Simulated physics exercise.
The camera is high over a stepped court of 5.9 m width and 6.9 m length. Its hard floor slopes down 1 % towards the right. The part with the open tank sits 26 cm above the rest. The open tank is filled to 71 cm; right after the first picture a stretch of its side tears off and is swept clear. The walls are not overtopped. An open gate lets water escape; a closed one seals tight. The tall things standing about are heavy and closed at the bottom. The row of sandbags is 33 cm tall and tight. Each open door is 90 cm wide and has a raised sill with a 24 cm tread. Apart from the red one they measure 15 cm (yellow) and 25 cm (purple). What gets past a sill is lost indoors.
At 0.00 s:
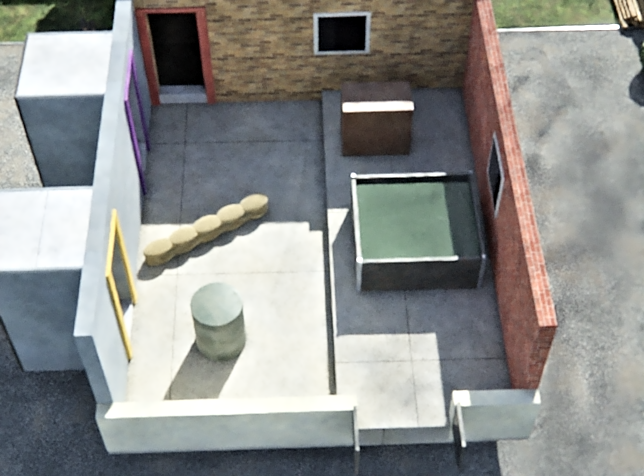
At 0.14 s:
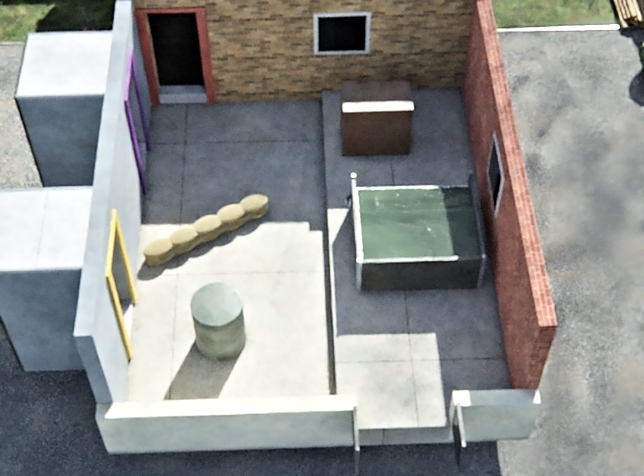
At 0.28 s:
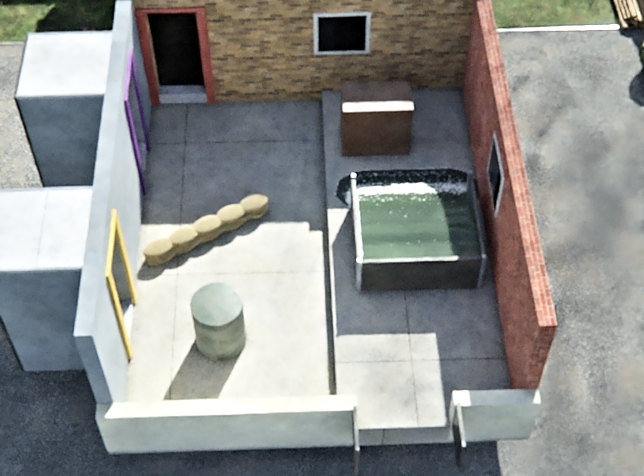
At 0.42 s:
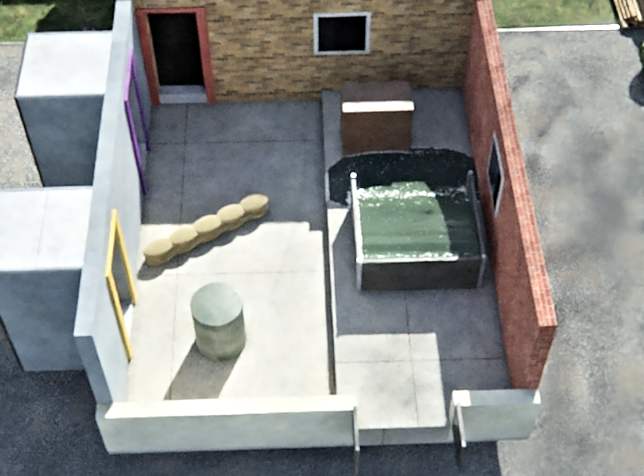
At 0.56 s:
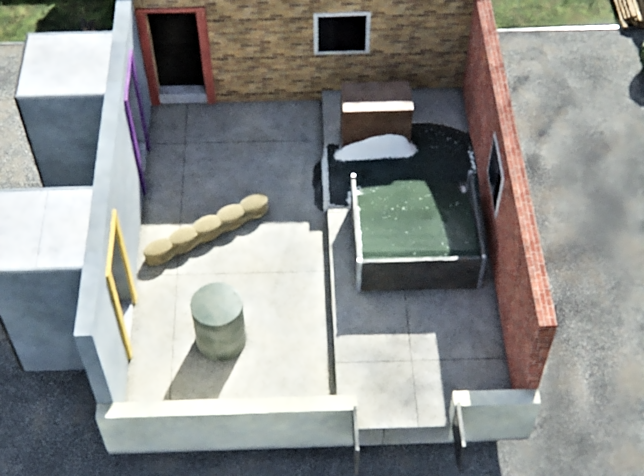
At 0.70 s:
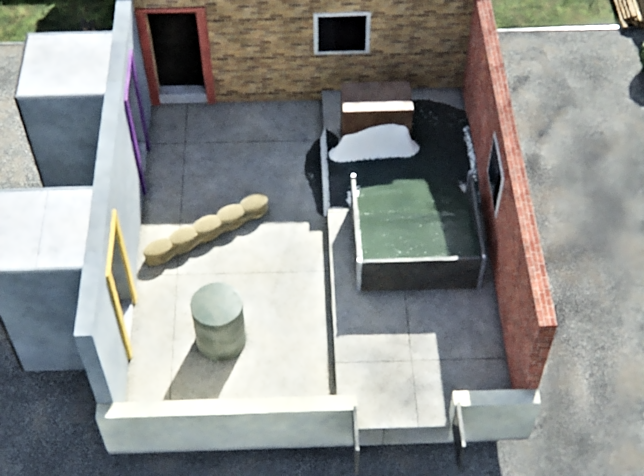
An open tank of green water stands on the right of a walled, paved court, seen from high above by a still camera. A brown block sits behind it, a grey-green cylinder and a tan lumpy row lie left, and red, purple and yellow doorways line the brick and pale walls. The tank's far side gives way, and water pours out, spreading darkly around the block with a white foamy patch.
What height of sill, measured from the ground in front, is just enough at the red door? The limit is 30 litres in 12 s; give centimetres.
About 18 cm.
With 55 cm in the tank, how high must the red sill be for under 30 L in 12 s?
Some 12.5 cm.
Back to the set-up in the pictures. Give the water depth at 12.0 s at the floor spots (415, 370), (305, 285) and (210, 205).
About 1, 4 and 13 cm.
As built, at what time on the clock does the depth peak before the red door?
Near 4.0 s.
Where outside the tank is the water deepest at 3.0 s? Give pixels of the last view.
At about (459, 109).
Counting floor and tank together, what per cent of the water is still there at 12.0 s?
Some 98 per cent remains.
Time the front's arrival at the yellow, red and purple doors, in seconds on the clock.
Yellow 3.8 s, red 2.0 s, purple 2.2 s.
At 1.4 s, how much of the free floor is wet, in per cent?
Near 20 per cent is wet.
After 1.4 s water covers 20 % of the floor, deepest (64 cm) near (456, 89); it has not reached the red door.
After 3.0 s water covers 50 % of the floor, deepest (28 cm) near (459, 109); 11 cm at the red door, 0 litres in over its 23 cm sill.
After 12.0 s water covers 80 % of the floor, deepest (17 cm) near (172, 239); 11 cm at the red door, 12 litres in over its 23 cm sill.
At the red door as built, the water arrived by 2.1 s and peaked near 25 cm at 4.0 s.
With a sill of 15 cm, 53 litres would have come in within the 12 s; with 20.5 cm, 20 litres. So under 30 litres takes about 18 cm.
